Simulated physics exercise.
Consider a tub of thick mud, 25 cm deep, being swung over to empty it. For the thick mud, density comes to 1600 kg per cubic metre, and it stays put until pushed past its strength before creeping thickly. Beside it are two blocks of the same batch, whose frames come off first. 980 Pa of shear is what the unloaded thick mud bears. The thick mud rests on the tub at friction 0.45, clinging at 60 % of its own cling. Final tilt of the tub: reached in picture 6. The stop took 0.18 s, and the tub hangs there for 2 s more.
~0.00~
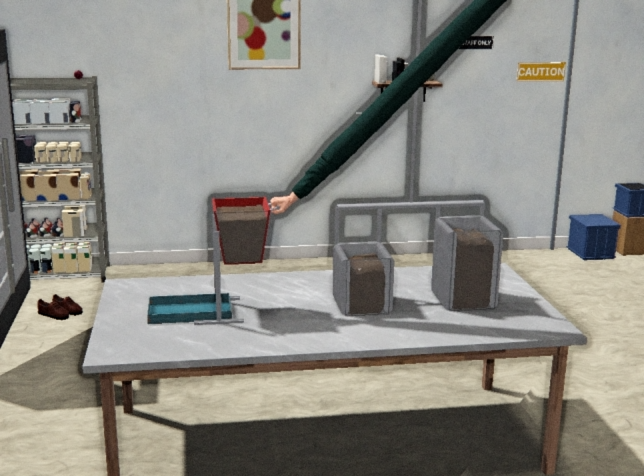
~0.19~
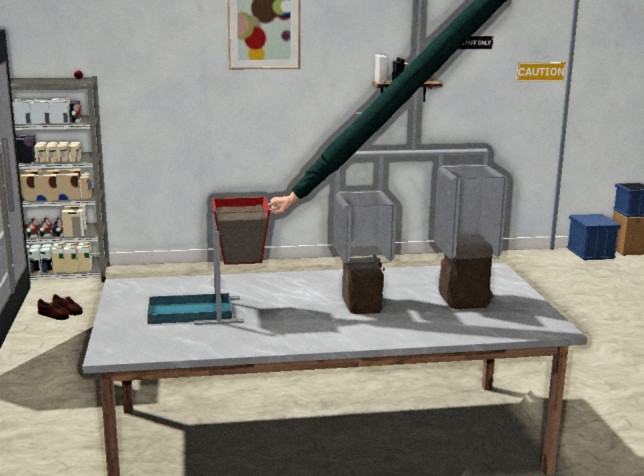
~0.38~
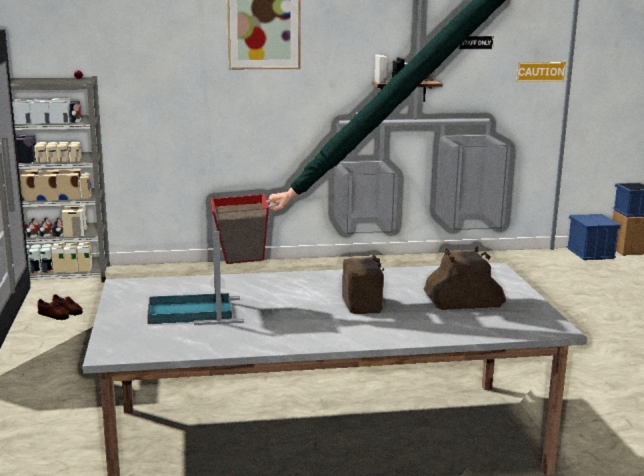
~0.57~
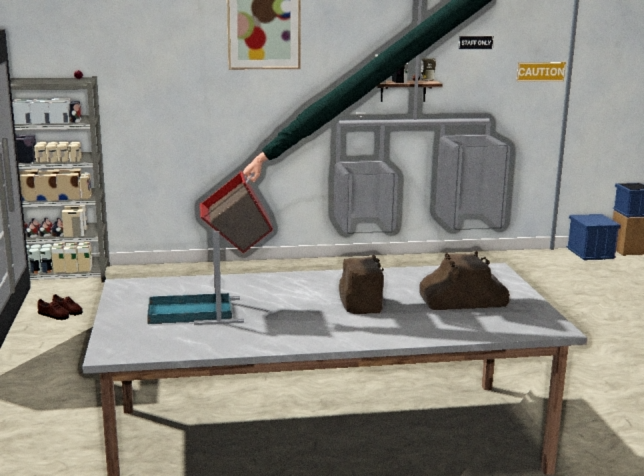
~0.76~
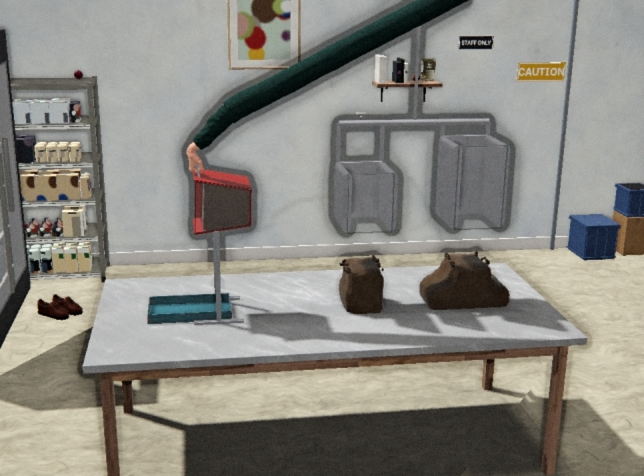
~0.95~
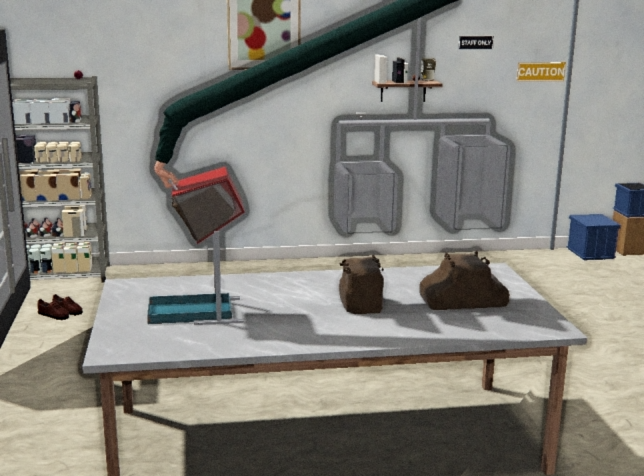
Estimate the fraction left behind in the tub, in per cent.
I would say 0 %.
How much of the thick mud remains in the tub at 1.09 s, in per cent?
Share in tub: Some 40 percent.
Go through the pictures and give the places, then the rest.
Handle-side rim at (268, 210), tilt 0 degrees; crest of the thick mud at (220, 220); block heights 24 cm, 36 cm (left to right), in the first frame.
Handle-side rim at (268, 210), tilt 0 degrees; crest of the thick mud at (220, 220); block heights 23 cm, 34 cm (left to right), in the second frame.
Handle-side rim at (267, 208), tilt 3 degrees; crest of the thick mud at (262, 216); block heights 23 cm, 25 cm (left to right), in the third frame.
Handle-side rim at (243, 184), tilt 38 degrees; crest of the thick mud at (246, 194); block heights 23 cm, 23 cm (left to right), in the fourth frame.
Handle-side rim at (195, 182), tilt 88 degrees; crest of the thick mud at (204, 185); block heights 23 cm, 23 cm (left to right), in the fifth frame.
Handle-side rim at (173, 197), tilt 114 degrees; crest of the thick mud at (211, 187); block heights 23 cm, 23 cm (left to right), in the sixth frame.
After 1.09 s, the tub is at 115 degrees and holds 41 %.
After 1.26 s, the tub is at 115 degrees and holds 0 %.
After 1.43 s, the tub is at 115 degrees and holds 0 %.
After 1.60 s, the tub is at 115 degrees and holds 0 %.
After 2.95 s, the tub is at 115 degrees and holds 0 %.
